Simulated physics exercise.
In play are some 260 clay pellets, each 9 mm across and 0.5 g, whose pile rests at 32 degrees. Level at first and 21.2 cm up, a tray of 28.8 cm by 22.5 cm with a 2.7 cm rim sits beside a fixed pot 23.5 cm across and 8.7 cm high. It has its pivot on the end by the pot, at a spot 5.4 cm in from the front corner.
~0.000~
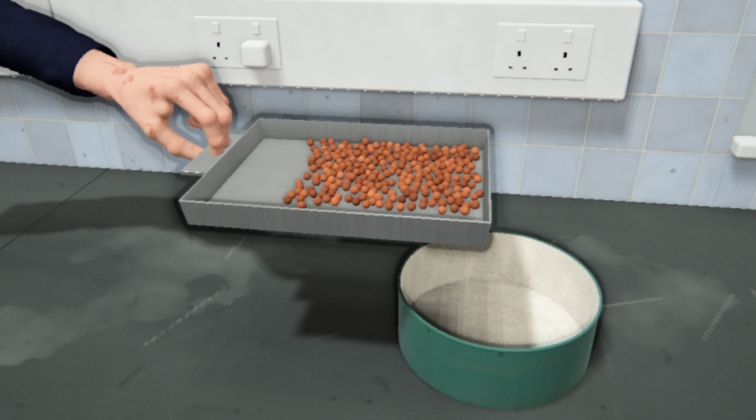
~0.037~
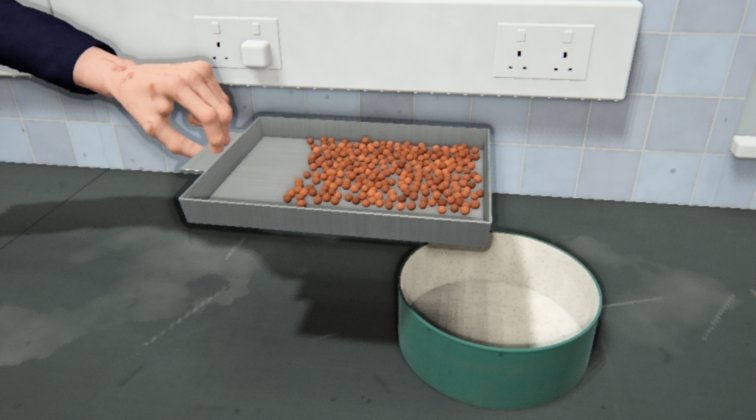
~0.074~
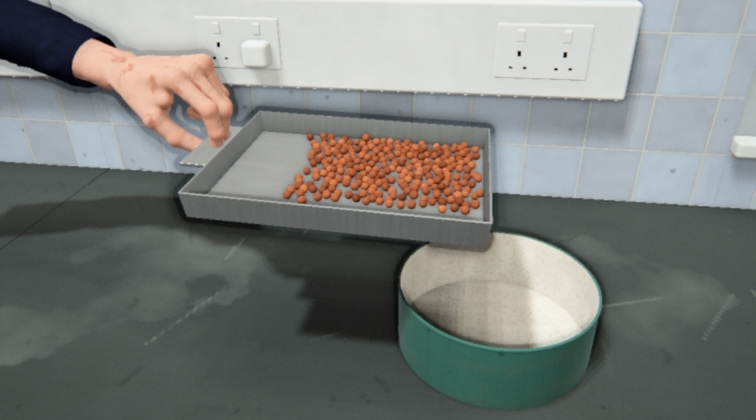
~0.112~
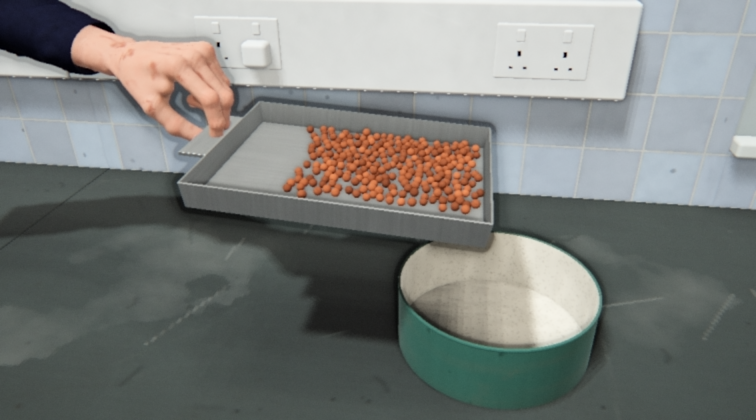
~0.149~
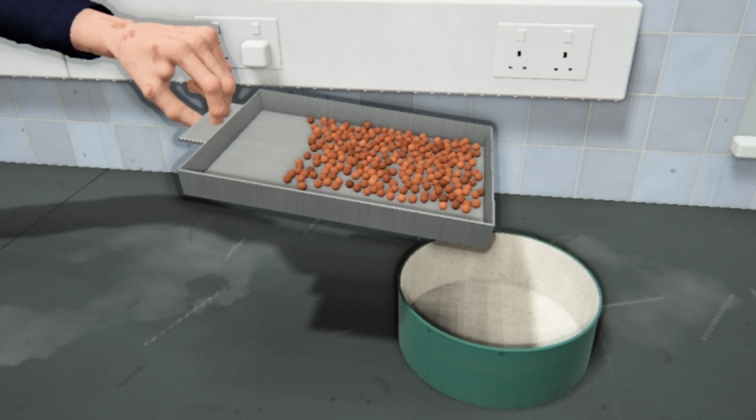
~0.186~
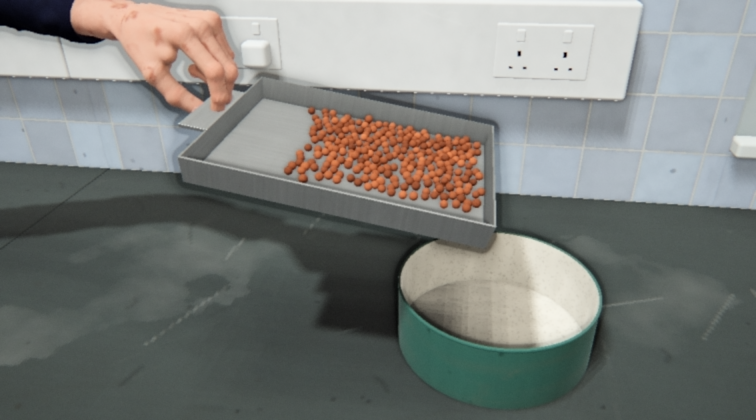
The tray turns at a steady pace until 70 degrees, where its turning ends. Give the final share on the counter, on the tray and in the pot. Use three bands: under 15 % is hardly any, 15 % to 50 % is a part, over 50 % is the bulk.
Shares - counter: Hardly any; left on the tray: The bulk; pot: Hardly any.
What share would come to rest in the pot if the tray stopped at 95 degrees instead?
Then about 80 per cent.
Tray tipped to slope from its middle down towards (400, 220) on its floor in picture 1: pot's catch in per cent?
Some 0 per cent.
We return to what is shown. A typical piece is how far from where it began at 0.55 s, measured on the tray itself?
Displacement on the tray: Roughly 4 cm.
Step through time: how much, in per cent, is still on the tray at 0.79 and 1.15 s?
In order, near 100 and near 100.
Then, at 0.55 s, tilt 39 degrees; the tray holds 100 %, the pot 0 %.
After 0.79 s, tilt 58 degrees; the tray holds 100 %, the pot 0 %.
After 1.15 s, tilt 70 degrees; the tray holds 100 %, the pot 0 %.
In the end, at 1.8 s, counter 0 %, tray 100 %, pot 0 %.
